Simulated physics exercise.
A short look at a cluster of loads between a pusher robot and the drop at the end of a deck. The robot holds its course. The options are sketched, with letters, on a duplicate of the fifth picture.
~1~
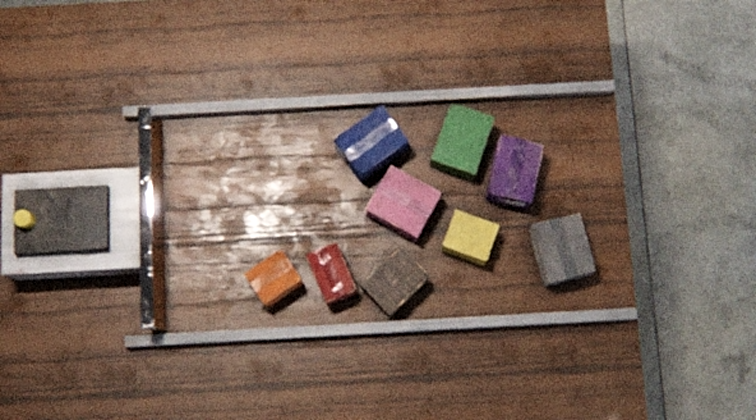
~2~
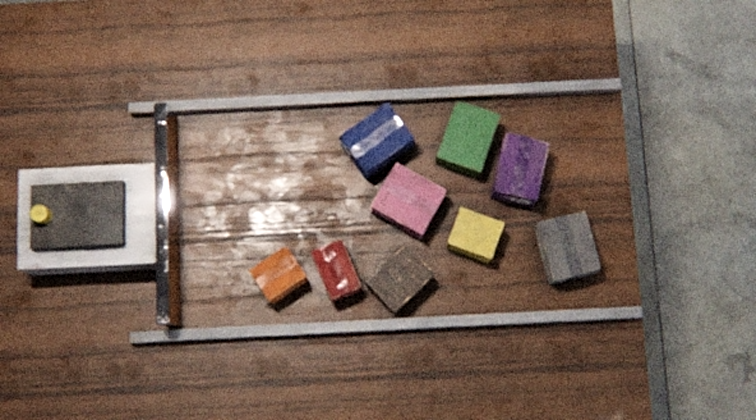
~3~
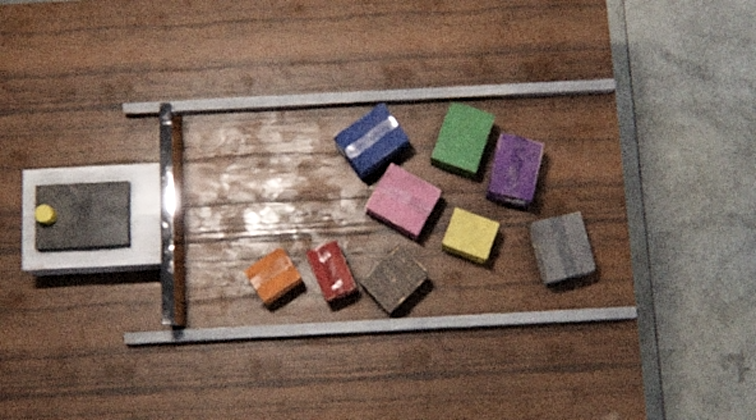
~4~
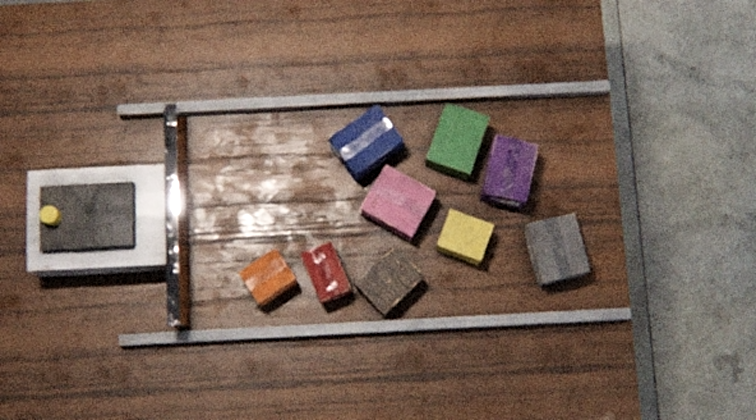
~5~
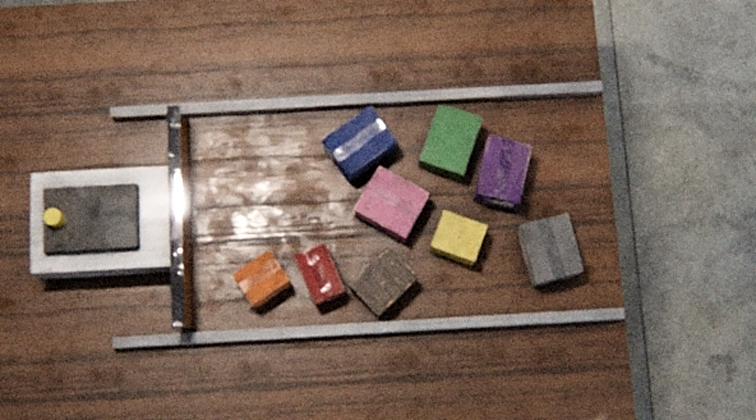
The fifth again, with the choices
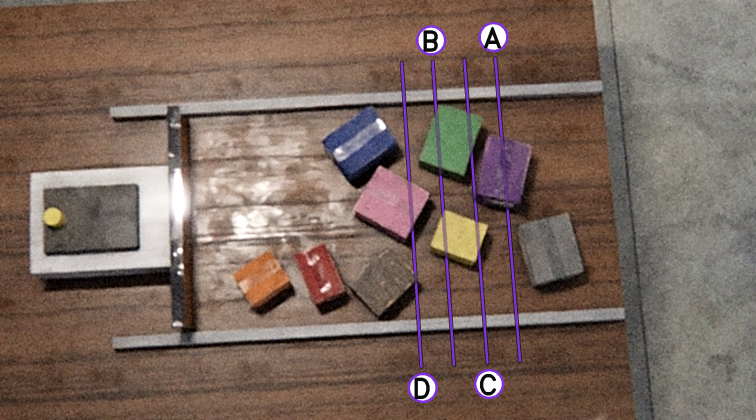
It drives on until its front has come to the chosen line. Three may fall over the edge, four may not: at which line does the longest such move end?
Line A.
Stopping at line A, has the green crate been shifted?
Yes.
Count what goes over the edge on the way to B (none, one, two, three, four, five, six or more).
The count is none.
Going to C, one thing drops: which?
It is the grey box.
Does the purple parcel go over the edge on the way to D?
No.
On the marked copy, A at (507, 205); B at (443, 209); C at (476, 207); D at (411, 211).
Following A. Soon after the start, robot (218, 211); orange box (330, 289); black crate (416, 280).
Later, robot (339, 205); grey box (568, 248); purple parcel (534, 167).
In the end, robot (432, 199); grey box over the edge; purple parcel over the edge; two fallen.
As for the rest, B is within the limit but short; C is within the limit but short; D is within the limit but short.
